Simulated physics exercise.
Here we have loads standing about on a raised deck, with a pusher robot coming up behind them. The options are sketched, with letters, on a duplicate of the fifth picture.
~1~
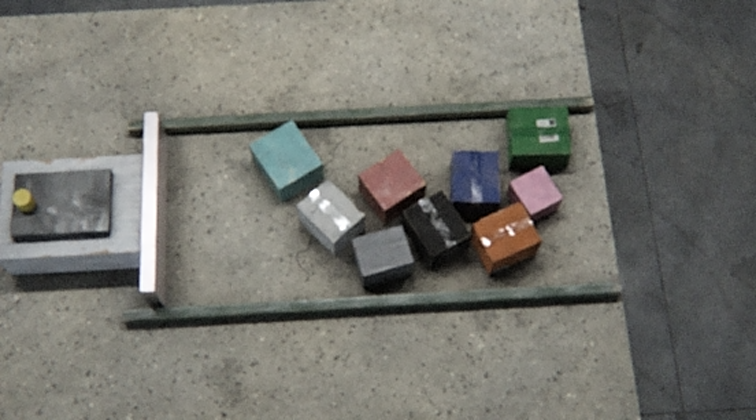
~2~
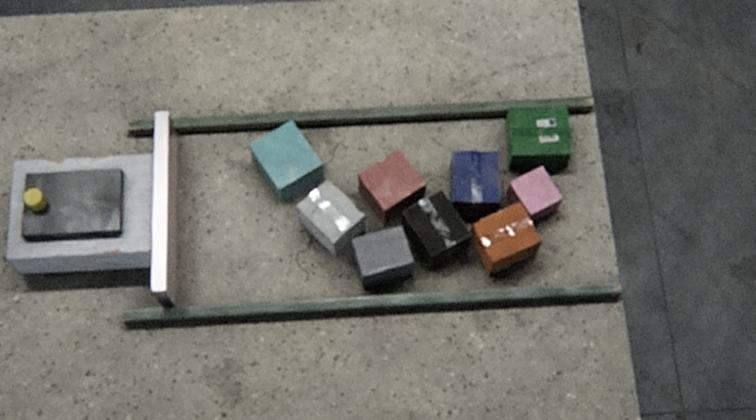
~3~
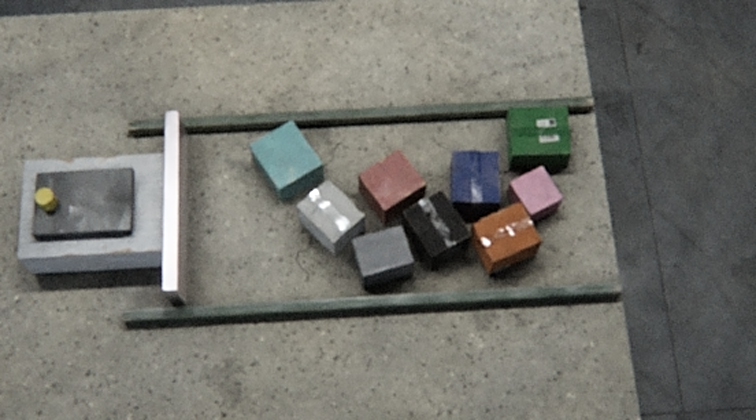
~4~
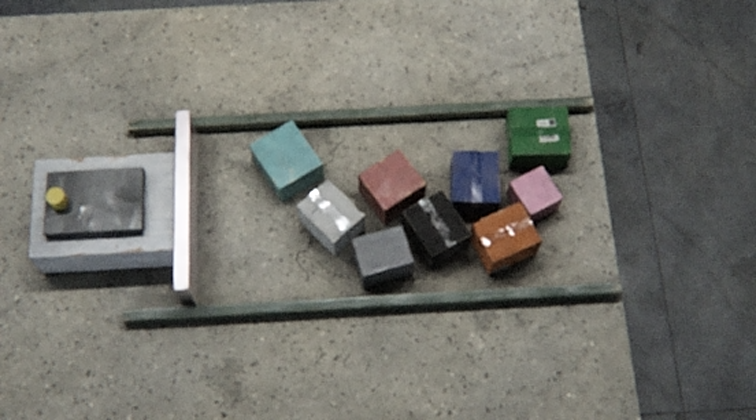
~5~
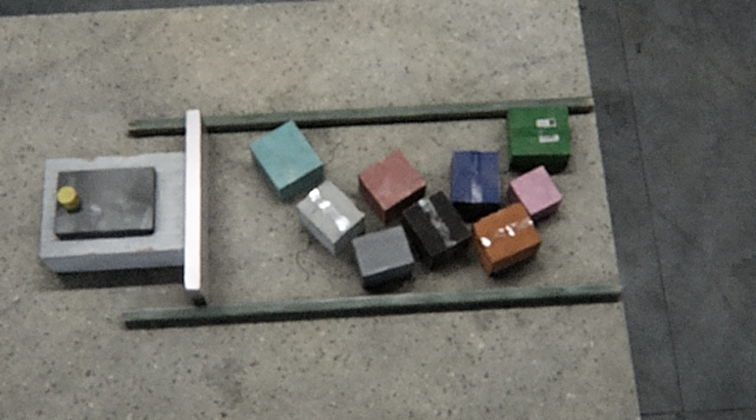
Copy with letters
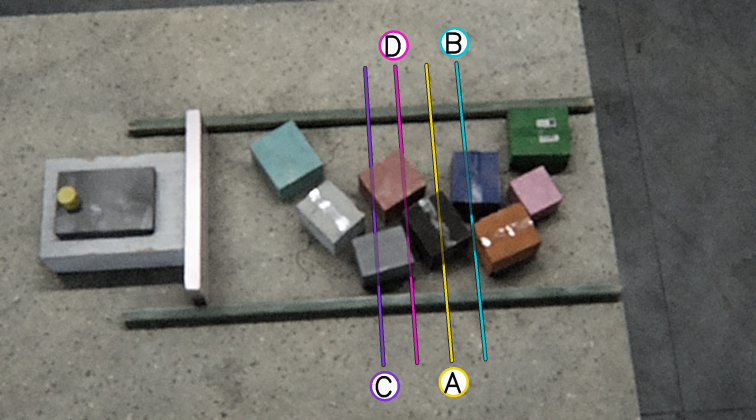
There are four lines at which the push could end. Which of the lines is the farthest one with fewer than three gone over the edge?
No third one falls up to B.
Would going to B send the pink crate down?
Yes.
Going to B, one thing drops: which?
The pink crate.
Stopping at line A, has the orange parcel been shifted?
Yes.
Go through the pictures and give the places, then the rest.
The first frame shows grey crate (383, 257); turquoise crate (287, 161); green box (538, 137).
The second frame shows robot (80, 203); black box (436, 230).
The third frame shows robot (91, 202); blue parcel (475, 182).
The fourth frame shows robot (103, 201); white parcel (332, 218).
The fifth frame shows robot (113, 201); grey crate (383, 257); turquoise crate (287, 161); green box (538, 137).
On the marked copy, A at (438, 205); B at (470, 203); C at (374, 208); D at (406, 207).
Following B. Soon after the start, robot (214, 195); turquoise crate (327, 167); white parcel (336, 225).
Later, robot (316, 190); green box (562, 139); pink crate (568, 197).
In the end, robot (390, 186); pink crate over the edge; orange parcel (605, 249); one fallen.
As for the rest, A is within the limit but short; C is within the limit but short; D is within the limit but short.
